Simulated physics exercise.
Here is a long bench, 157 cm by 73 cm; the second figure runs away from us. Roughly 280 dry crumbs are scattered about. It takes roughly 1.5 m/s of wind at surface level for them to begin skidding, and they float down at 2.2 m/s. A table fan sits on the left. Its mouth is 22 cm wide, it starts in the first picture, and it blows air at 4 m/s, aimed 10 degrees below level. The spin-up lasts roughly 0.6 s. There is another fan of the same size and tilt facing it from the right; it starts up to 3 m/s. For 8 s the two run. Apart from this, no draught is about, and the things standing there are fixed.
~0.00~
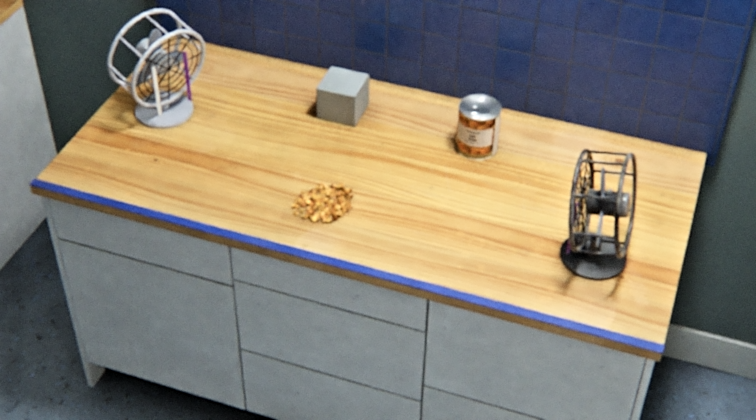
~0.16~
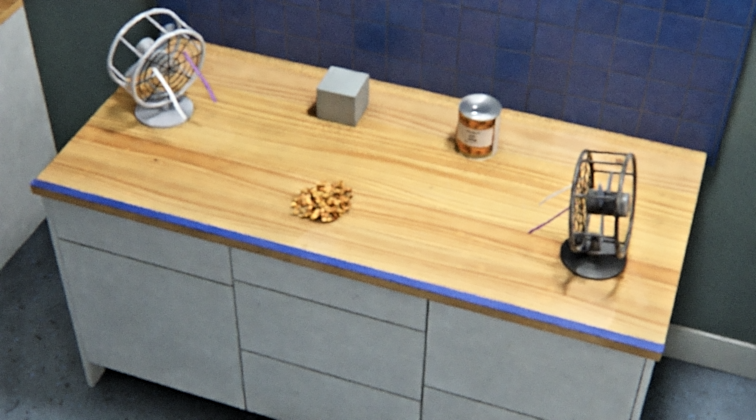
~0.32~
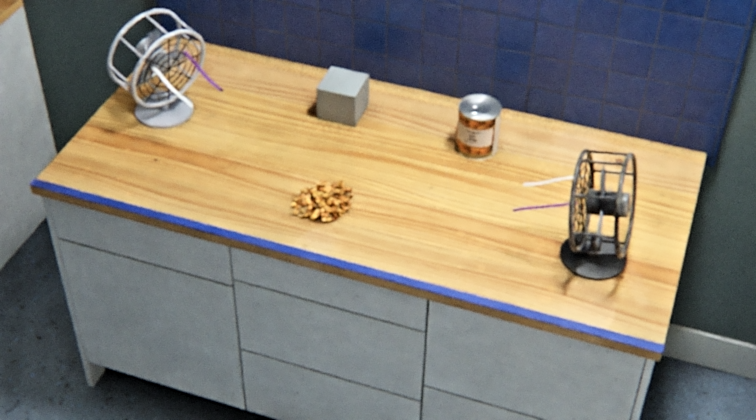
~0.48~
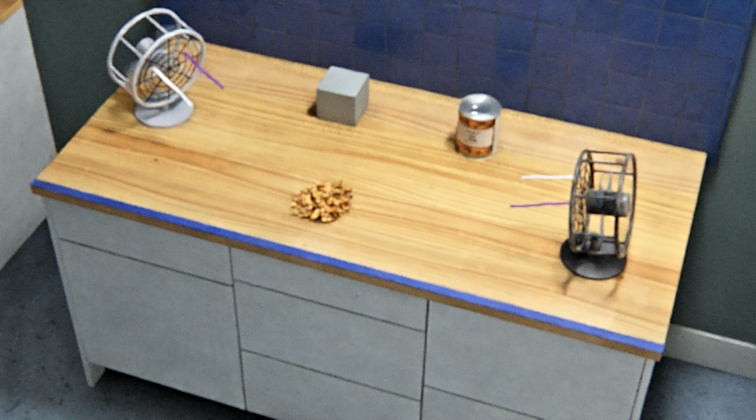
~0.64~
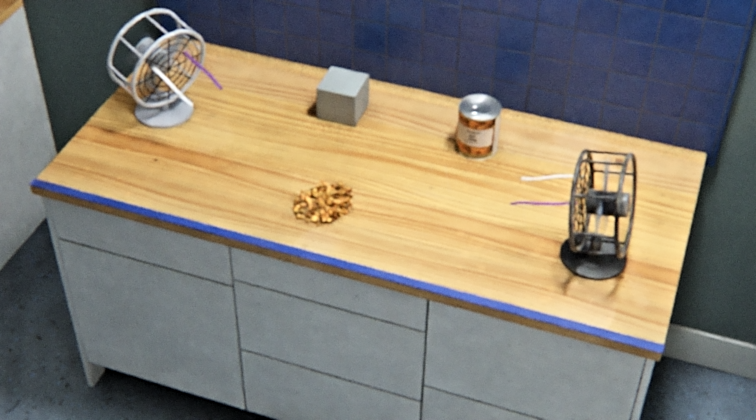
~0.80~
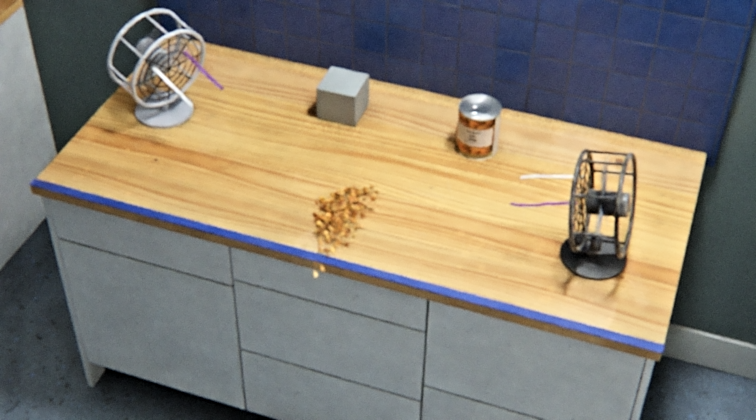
A long wooden bench held a pile of dry crumbs between two table fans whose ribbons lifted and streamed inward, and after sitting still, the crumbs scattered, some spreading toward the blue front edge.
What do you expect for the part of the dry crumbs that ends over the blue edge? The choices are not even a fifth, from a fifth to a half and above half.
Result - portion over blue edge: Exceeding one half.
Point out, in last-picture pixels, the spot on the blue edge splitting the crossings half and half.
Median crossing, approx. (374, 277).
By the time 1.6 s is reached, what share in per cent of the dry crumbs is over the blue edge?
About 80 %.
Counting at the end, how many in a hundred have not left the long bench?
About 15 per cent.
After 1.6 s the count stands so, 84 % are over the blue edge; the middle of those left on the top is near (469, 160).
After 2.6 s the count stands so, 86 % are over the blue edge.
After 4.4 s the count stands so, 86 % are over the blue edge.
After 8.0 s, at the end, 86 % are over the blue edge.
